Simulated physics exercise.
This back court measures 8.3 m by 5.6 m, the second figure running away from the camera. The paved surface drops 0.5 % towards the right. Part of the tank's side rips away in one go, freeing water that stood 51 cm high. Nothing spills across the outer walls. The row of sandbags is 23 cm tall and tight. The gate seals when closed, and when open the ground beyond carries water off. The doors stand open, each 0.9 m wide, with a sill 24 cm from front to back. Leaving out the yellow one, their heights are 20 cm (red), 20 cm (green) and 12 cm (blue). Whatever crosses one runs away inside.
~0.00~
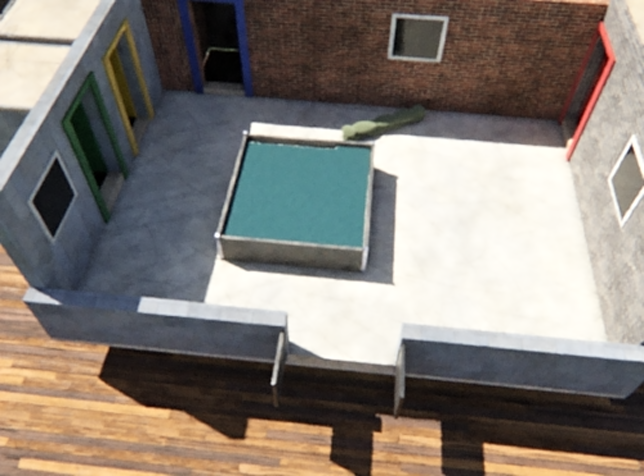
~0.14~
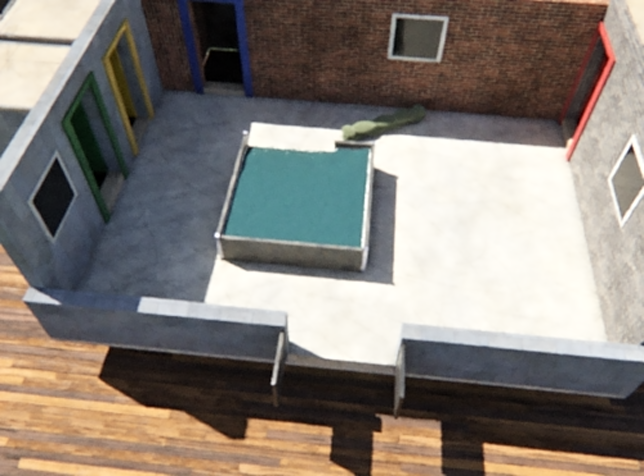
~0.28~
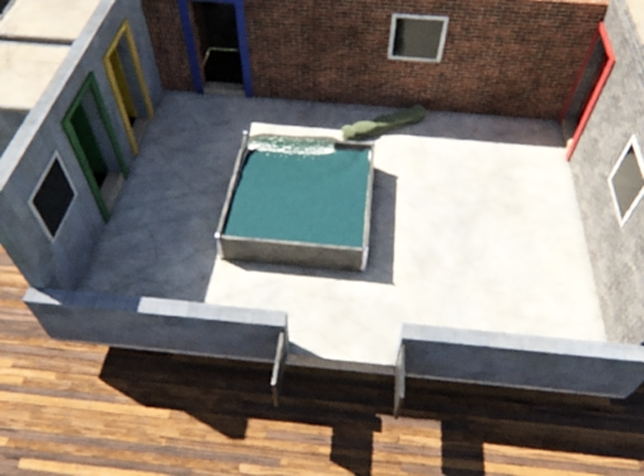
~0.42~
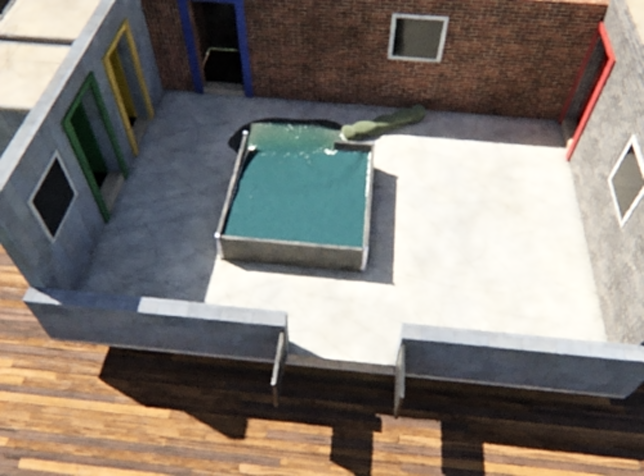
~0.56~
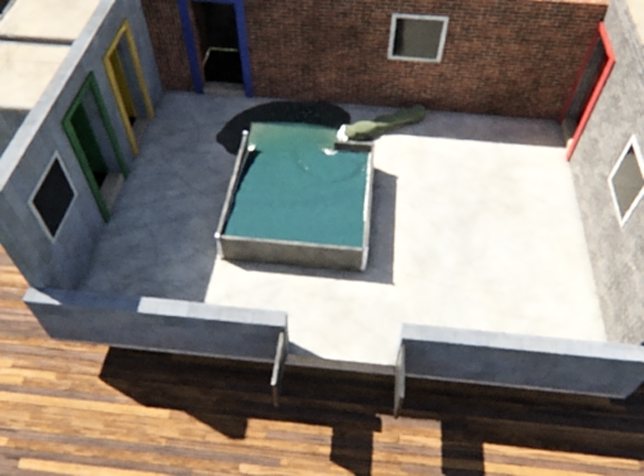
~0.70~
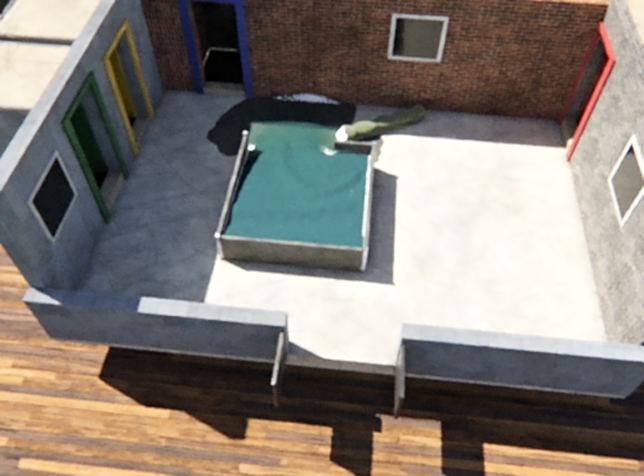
Teal water lies still in a square tank in a walled court, a green object resting at its far right corner. The tank's far side gives way, and the water churns white there, then pours out and spreads in a dark pool across the paving toward the brick wall.
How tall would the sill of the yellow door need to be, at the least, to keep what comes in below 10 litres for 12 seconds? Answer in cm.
Close to 14.5 cm is just enough.
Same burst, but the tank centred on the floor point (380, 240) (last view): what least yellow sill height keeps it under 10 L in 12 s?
Then roughly 12.0 cm.
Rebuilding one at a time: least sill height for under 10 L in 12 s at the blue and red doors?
Roughly 18 cm at blue and 8.0 cm at red.
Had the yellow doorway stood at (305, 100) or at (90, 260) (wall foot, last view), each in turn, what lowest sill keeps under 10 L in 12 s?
About 33 and 8.0 cm.
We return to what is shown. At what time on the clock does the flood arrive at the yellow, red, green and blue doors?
Arrival: Yellow 2.4 s, red 3.0 s, green 3.0 s, blue 1.0 s.
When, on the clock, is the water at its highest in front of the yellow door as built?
Around 3.6 s.
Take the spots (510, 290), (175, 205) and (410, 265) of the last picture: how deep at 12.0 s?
In that order: 6, 4 and 2 cm.
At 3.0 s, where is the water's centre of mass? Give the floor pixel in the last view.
Near (291, 154).
After 1.4 s water covers 15 % of the floor, deepest (38 cm) near (315, 102); it has not reached the yellow door.
After 3.0 s water covers 30 % of the floor, deepest (38 cm) near (392, 119); 15 cm at the yellow door, 1 litre in over its 10 cm sill.
After 12.0 s water covers 90 % of the floor, deepest (10 cm) near (577, 307); 5 cm at the yellow door, 59 litres in over its 10 cm sill.
At the yellow door as built, the water arrived by 2.4 s and peaked near 17 cm at 3.6 s.
Run again over the same 12 s with other heights there, 25 litres in over 12.5 cm, 4 litres over 17 cm. The limit of 10 litres is kept from about 14.5 cm up.
